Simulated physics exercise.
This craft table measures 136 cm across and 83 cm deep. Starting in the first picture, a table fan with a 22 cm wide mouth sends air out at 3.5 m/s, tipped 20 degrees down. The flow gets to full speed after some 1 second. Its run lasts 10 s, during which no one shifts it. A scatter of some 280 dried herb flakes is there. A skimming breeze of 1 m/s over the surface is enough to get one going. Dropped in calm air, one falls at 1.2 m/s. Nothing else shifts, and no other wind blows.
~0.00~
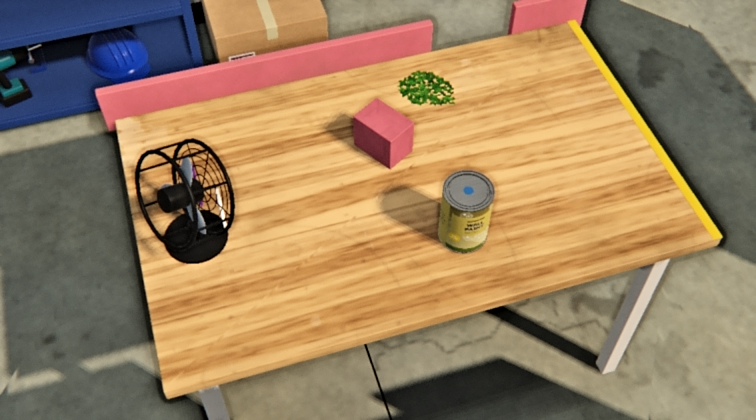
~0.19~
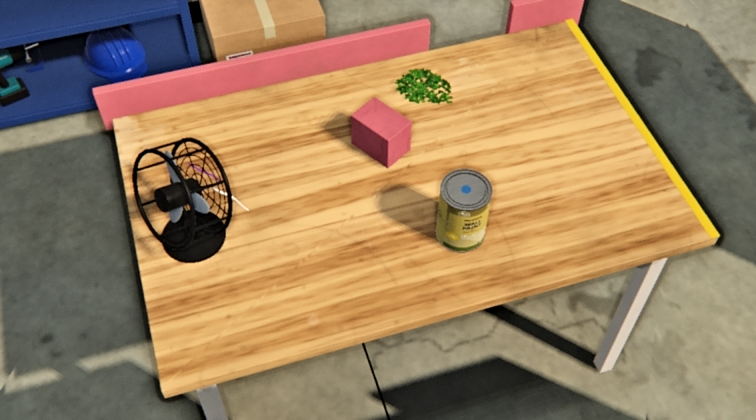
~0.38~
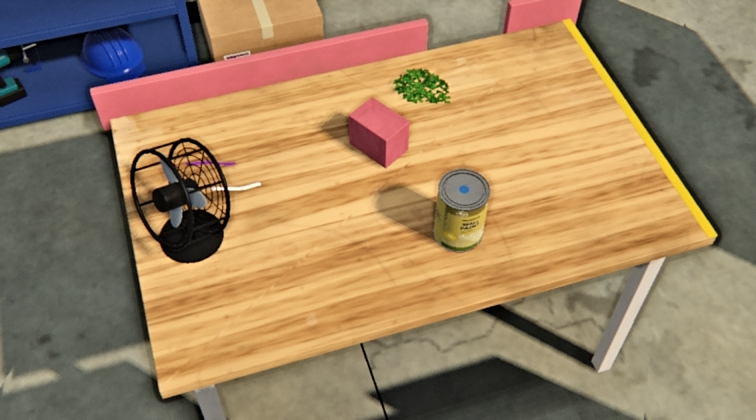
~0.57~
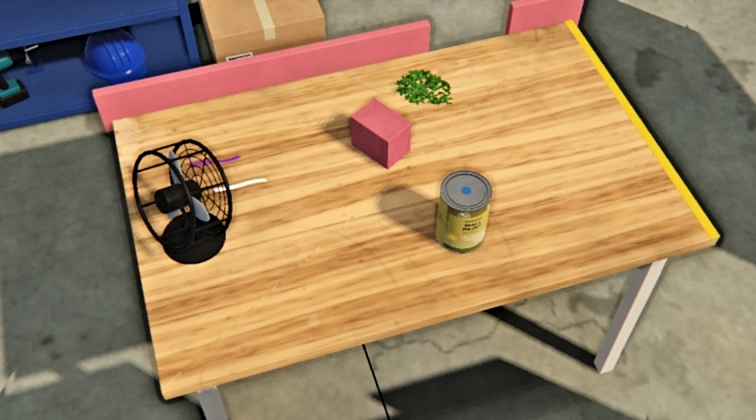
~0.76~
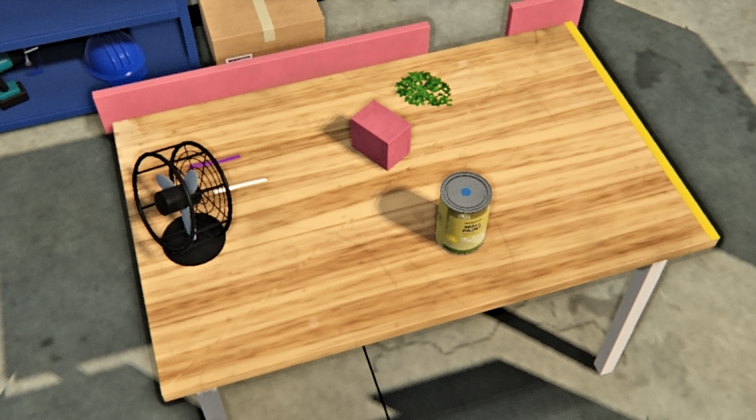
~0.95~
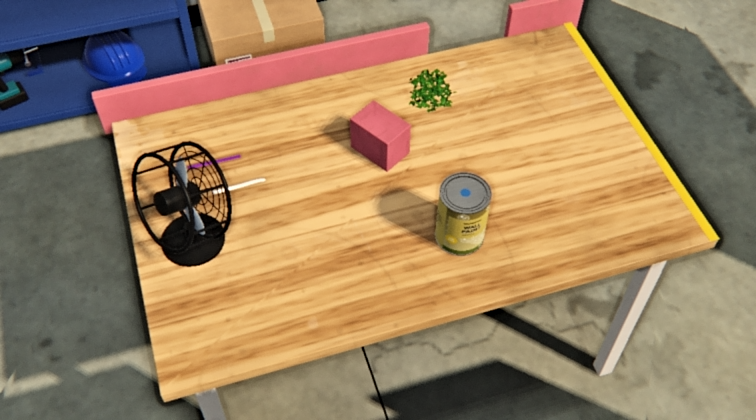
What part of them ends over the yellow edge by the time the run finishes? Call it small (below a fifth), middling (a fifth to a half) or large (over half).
Large.
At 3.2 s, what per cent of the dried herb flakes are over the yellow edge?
It comes to around 60 %.
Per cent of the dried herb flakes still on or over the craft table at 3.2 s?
Around 30 percent remain.
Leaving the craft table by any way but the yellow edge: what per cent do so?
I would say close to 10 %.
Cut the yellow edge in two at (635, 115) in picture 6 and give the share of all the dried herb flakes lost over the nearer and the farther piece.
About 0 per cent over the nearer part and 90 per cent over the farther part.
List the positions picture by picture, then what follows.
In the first frame, the middle of the dried herb flakes is near (427, 90), none has stirred yet and the mouth of the table fan is at (184, 194).
In the second frame, the middle of the dried herb flakes is near (425, 86), none has stirred yet and the yellow edge is centred on (639, 117).
In the third frame, the middle of the dried herb flakes is near (422, 86), none has stirred yet, the top of a block is at (379, 118) and the top of a tin is at (464, 189).
In the fourth frame, the middle of the dried herb flakes is near (424, 87) and none has stirred yet.
In the fifth frame, the middle of the dried herb flakes is near (424, 89) and none has stirred yet.
In the sixth frame, the middle of the dried herb flakes is near (433, 91), the farthest in sight from the table fan is at (443, 73) and about 45 % have left their places.
After 2.0 s, 83 % are on the move or not yet settled, 19 % are over the yellow edge; the middle of those still in play is near (449, 96).
After 3.2 s, 43 % are on the move or not yet settled, 61 % are over the yellow edge; the middle of those still in play is near (402, 101).
After 5.5 s, 10 % are on the move or not yet settled, 80 % are over the yellow edge.
After 10.0 s, at the end, 86 % are over the yellow edge.
